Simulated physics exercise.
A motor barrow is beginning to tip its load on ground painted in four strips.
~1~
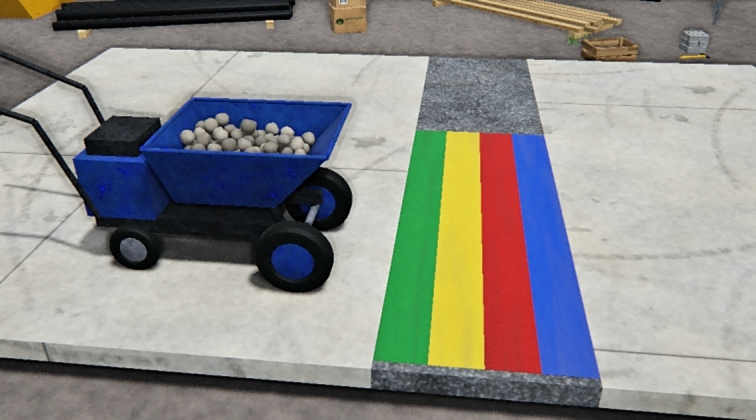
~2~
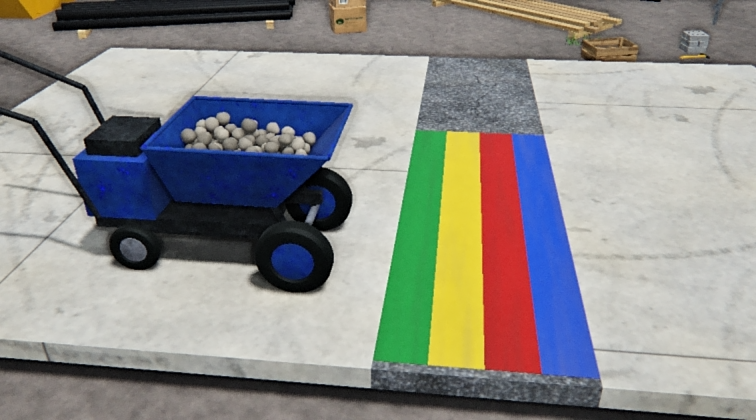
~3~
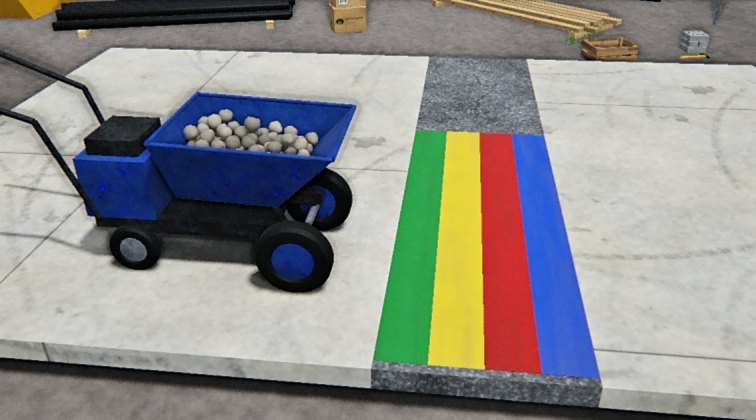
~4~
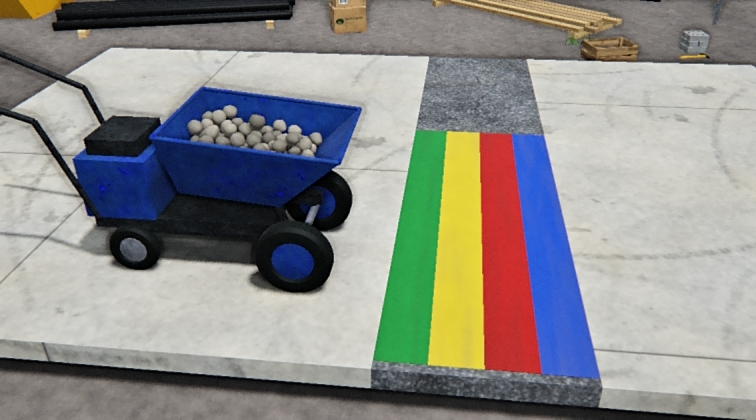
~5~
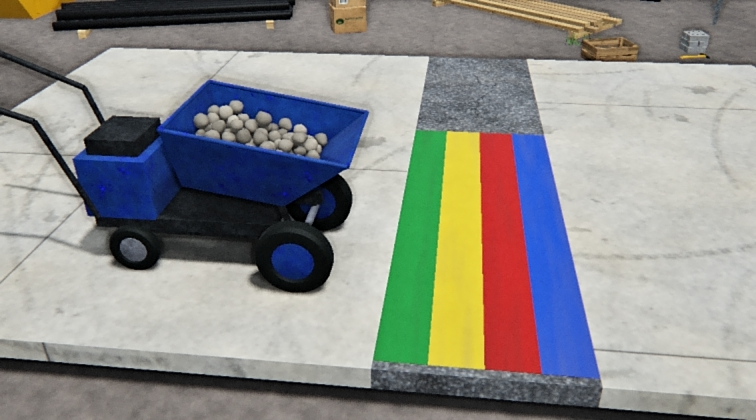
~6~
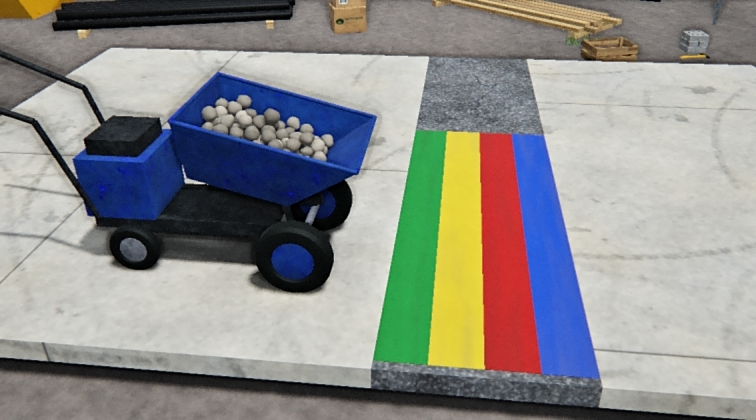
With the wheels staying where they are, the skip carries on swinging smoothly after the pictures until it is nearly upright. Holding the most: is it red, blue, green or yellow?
It's yellow.
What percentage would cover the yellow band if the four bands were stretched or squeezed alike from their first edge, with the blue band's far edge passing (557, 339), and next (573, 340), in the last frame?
Near 40 % and 40 %.
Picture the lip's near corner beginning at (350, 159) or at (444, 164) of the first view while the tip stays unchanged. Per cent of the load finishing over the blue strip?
In order: 10 % and 40 %.
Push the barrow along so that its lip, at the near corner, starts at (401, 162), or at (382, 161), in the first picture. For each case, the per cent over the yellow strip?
The first gives 0 %, the second 10 %.
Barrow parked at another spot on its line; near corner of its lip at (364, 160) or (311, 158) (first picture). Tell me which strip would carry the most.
At the first spot the red one, at the second the strip in yellow.
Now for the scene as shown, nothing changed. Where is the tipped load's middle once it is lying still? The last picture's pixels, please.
Last view, centre at rest - approx. (468, 258).
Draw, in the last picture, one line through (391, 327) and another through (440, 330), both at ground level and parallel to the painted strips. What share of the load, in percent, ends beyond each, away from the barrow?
Close to 90 and 70 per cent respectively.
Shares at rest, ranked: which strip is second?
Rank 2: The strip in red.
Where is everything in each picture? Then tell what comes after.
Lip of the skip at (327, 158), level; top of the load at (230, 147), river pebbles; green strip at (406, 323); yellow strip at (457, 327); red strip at (510, 331); blue strip at (564, 335), in the first frame.
Lip of the skip at (328, 159), level; top of the load at (231, 146), in the second frame.
Lip of the skip at (332, 160), tipped barely; top of the load at (225, 134), in the third frame.
Lip of the skip at (339, 163), tipped a little; top of the load at (223, 143), in the fourth frame.
Lip of the skip at (347, 167), tipped a little; top of the load at (215, 130), in the fifth frame.
Lip of the skip at (357, 173), tipped a little; top of the load at (235, 130); green strip at (406, 323); yellow strip at (457, 327); red strip at (510, 331); blue strip at (564, 335), in the sixth frame.
Soon after the last picture, skip tipped steeply; all in the skip.
A little later, skip tipped right over; about two thirds in the skip; a small part over the green strip; about a quarter over the yellow strip; a stray few over the red strip.
Later still, skip tipped right over; a small part in the skip; a small part over the green strip; about half over the yellow strip; about a quarter over the red strip; a small part over the blue strip; a stray few off the paint.
At rest, skip tipped right over; a small part in the skip; a small part over the green strip; about half over the yellow strip; about a quarter over the red strip; a small part over the blue strip; a stray few off the paint.
